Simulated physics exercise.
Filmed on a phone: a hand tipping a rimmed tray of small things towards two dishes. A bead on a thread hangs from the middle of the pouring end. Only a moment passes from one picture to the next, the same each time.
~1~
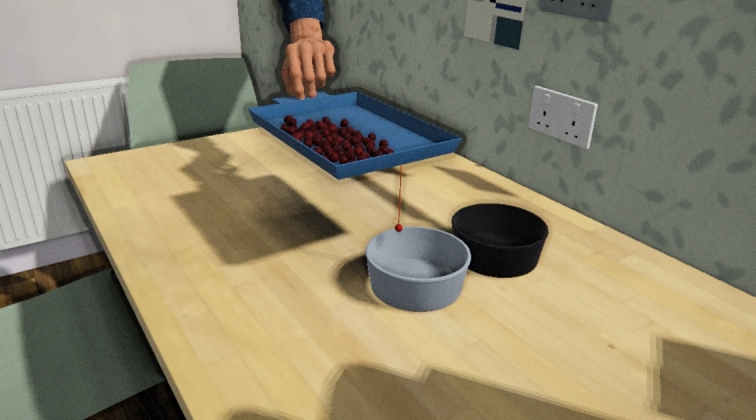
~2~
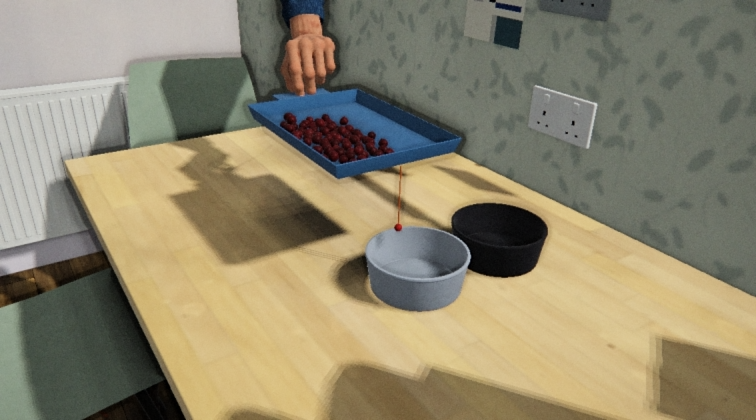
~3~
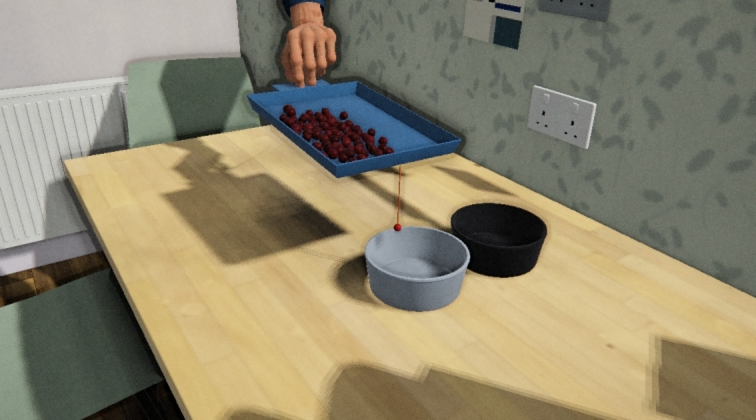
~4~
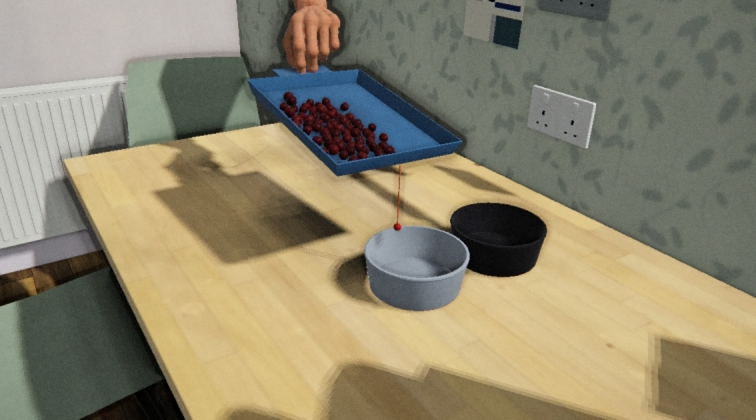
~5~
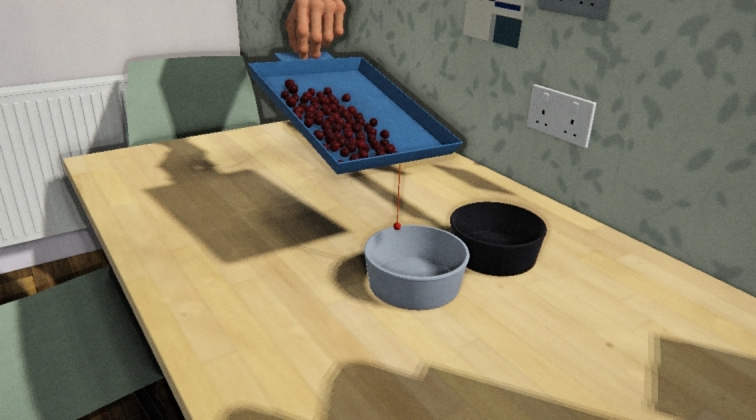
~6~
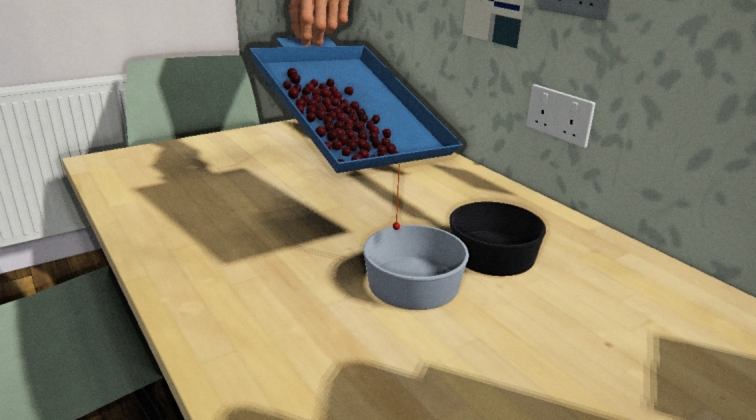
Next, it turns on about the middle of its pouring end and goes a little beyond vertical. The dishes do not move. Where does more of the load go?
It favours the left-hand dish.
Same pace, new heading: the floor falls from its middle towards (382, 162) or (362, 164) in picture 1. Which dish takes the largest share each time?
At the first place the left dish, at the second the left dish.
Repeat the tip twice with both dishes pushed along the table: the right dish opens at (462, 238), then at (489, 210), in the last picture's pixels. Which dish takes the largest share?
The first try: The dish on the right. The second: The dish on the left.
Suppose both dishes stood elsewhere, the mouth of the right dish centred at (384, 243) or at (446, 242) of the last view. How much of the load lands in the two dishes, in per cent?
About 20 and 90 per cent.
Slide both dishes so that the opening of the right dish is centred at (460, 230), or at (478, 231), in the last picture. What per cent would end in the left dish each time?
The first gives 20 %, the second 40 %.
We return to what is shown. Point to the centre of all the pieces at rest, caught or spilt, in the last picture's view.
Close to (438, 273).
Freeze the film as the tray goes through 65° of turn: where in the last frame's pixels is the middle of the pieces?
Roughly at (398, 140).
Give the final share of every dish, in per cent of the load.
About: Left dish 60, right dish 30 per cent.
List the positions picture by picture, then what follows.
In the first picture, corners of the pouring end near (338, 163) and (455, 138), level; middle of the load near (338, 141), dried cherries; left dish near (449, 289); right dish near (532, 257); bead on its thread near (399, 228).
In the second picture, corners of the pouring end near (338, 163) and (455, 138), level; middle of the load near (338, 140).
In the third picture, corners of the pouring end near (338, 162) and (455, 139), tipped barely, lowest at the right corner; middle of the load near (337, 136).
In the fourth picture, corners of the pouring end near (339, 161) and (456, 140), tipped a little, lowest at the right corner; middle of the load near (338, 129).
In the fifth picture, corners of the pouring end near (340, 160) and (456, 141), tipped a little, lowest at the right corner; middle of the load near (339, 123).
In the sixth picture, corners of the pouring end near (341, 159) and (456, 142), tipped clearly, lowest at the right corner; middle of the load near (341, 118); left dish near (447, 288); right dish near (530, 255).
Shortly afterwards, tray tipped steeply; all but a few on the tray; only a few in the right dish; only a few outside both.
Next, tray tipped past a quarter turn; near a quarter on the tray; near a quarter in the left dish; near a quarter in the right dish; a little outside both; near a quarter in the air.
Some moments later, tray tipped past a quarter turn; near half in the left dish; near a quarter in the right dish; a little outside both; only a few in the air.
In the end, tray tipped past a quarter turn; near half in the left dish; near a quarter in the right dish; a little outside both; only a few in the air.
